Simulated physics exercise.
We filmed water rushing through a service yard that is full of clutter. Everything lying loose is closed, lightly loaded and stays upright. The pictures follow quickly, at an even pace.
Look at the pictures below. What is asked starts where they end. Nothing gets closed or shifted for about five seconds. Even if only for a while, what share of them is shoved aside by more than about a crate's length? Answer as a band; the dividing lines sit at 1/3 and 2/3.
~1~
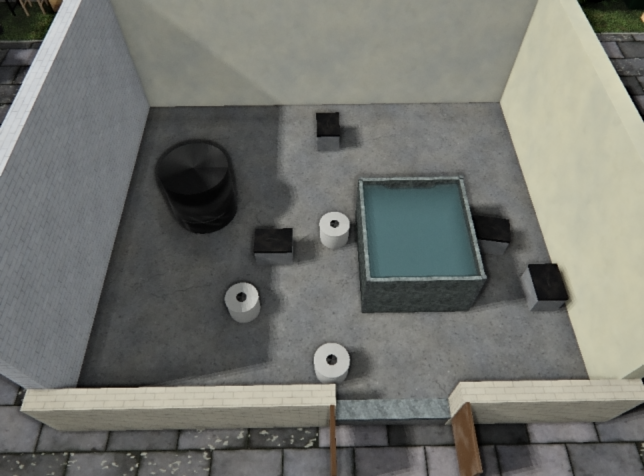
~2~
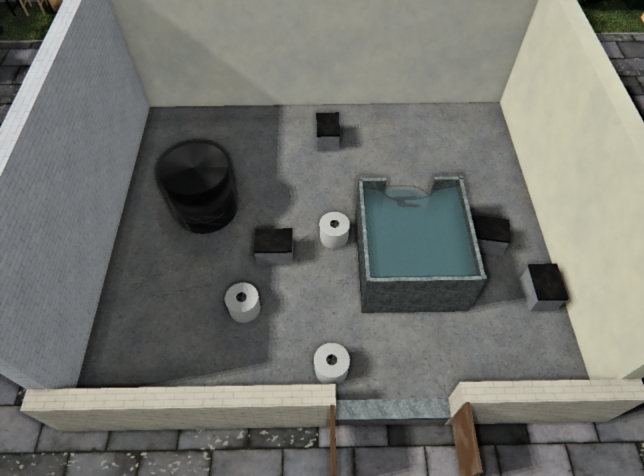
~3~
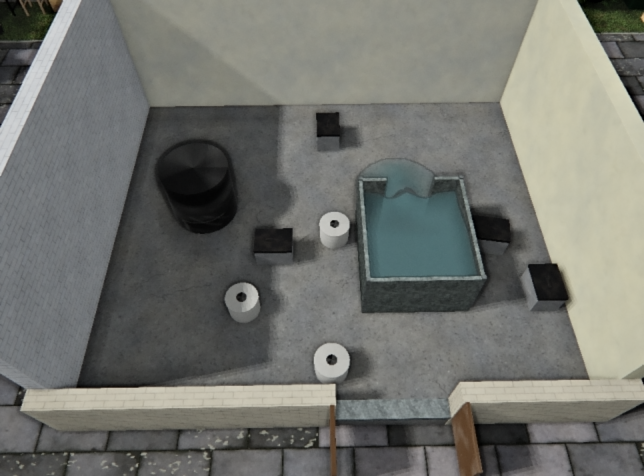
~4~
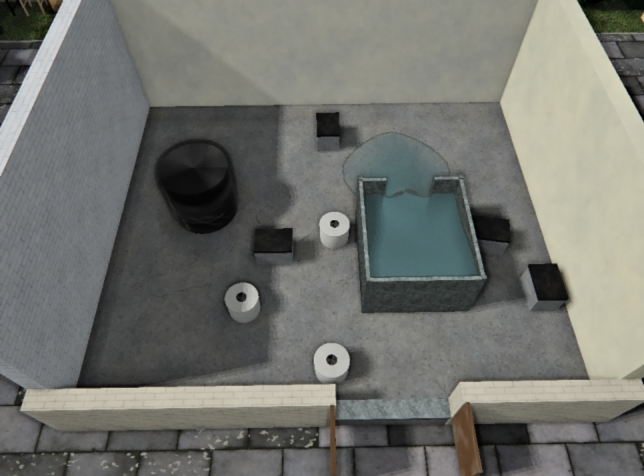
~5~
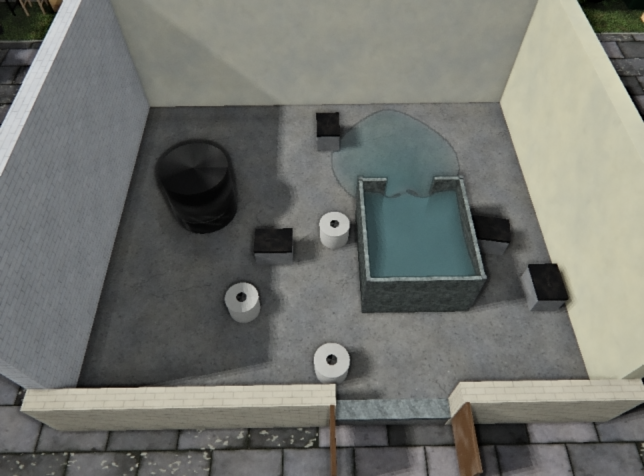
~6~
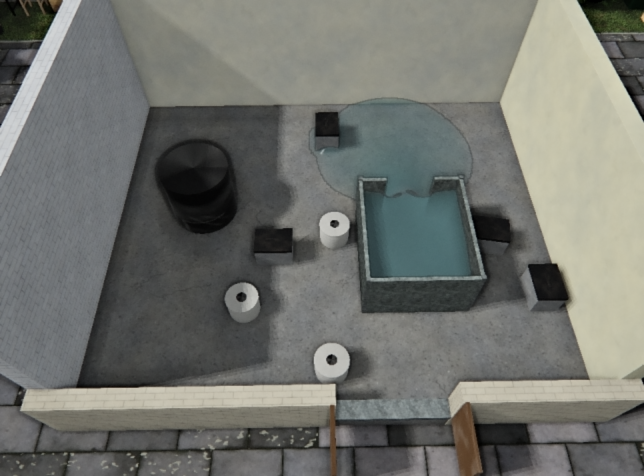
1/3 to 2/3.
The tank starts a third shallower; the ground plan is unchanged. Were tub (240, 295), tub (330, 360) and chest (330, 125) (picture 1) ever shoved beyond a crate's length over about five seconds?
In the order you named them: Stayed within the threshold, stayed within the threshold, went past the threshold.
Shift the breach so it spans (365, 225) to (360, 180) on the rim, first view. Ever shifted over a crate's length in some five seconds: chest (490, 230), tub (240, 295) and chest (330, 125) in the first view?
First below the mark, then over the mark, then below the mark.
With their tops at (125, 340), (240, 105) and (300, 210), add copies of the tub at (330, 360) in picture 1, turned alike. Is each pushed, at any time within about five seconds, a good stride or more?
Taking them one at a time: Remains close, then gets driven off, then remains close.
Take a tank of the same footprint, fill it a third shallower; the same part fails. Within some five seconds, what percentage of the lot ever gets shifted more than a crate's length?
About 30 %.
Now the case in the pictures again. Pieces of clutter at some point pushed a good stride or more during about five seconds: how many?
So that is 3.
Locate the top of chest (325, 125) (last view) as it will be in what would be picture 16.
About (216, 102).
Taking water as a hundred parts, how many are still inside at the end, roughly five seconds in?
I'd put it close to 100 percent.
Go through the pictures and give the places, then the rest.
In the first picture, a chest at (328, 123), on the bottom; a chest at (548, 281) rests on the ground; 0 of 7 have shifted.
In the second picture, a chest at (328, 123), on the bottom; a chest at (548, 281) rests on the ground; 0 of 7 have shifted.
In the third picture, a chest at (328, 123) rests on the ground; a chest at (548, 281), on the bottom; 0 of 7 have shifted.
In the fourth picture, a chest at (328, 123), on the bottom; a chest at (548, 281), on the bottom; 0 of 7 have shifted.
In the fifth picture, a chest at (328, 123), on the bottom; a chest at (548, 281), on the bottom; 0 of 7 have shifted.
In the sixth picture, a chest at (327, 123), on the bottom; a chest at (548, 281), on the bottom; 0 of 7 have shifted.
A moment on, 0 of 7 are well off their spots; 0 afloat.
Next, 1 of 7 are well off their spots; 1 afloat.
Later, 1 of 7 are well off their spots; 1 afloat.
In the end, 3 of 7 are well off their spots, and 3 have been at some point; 2 afloat.
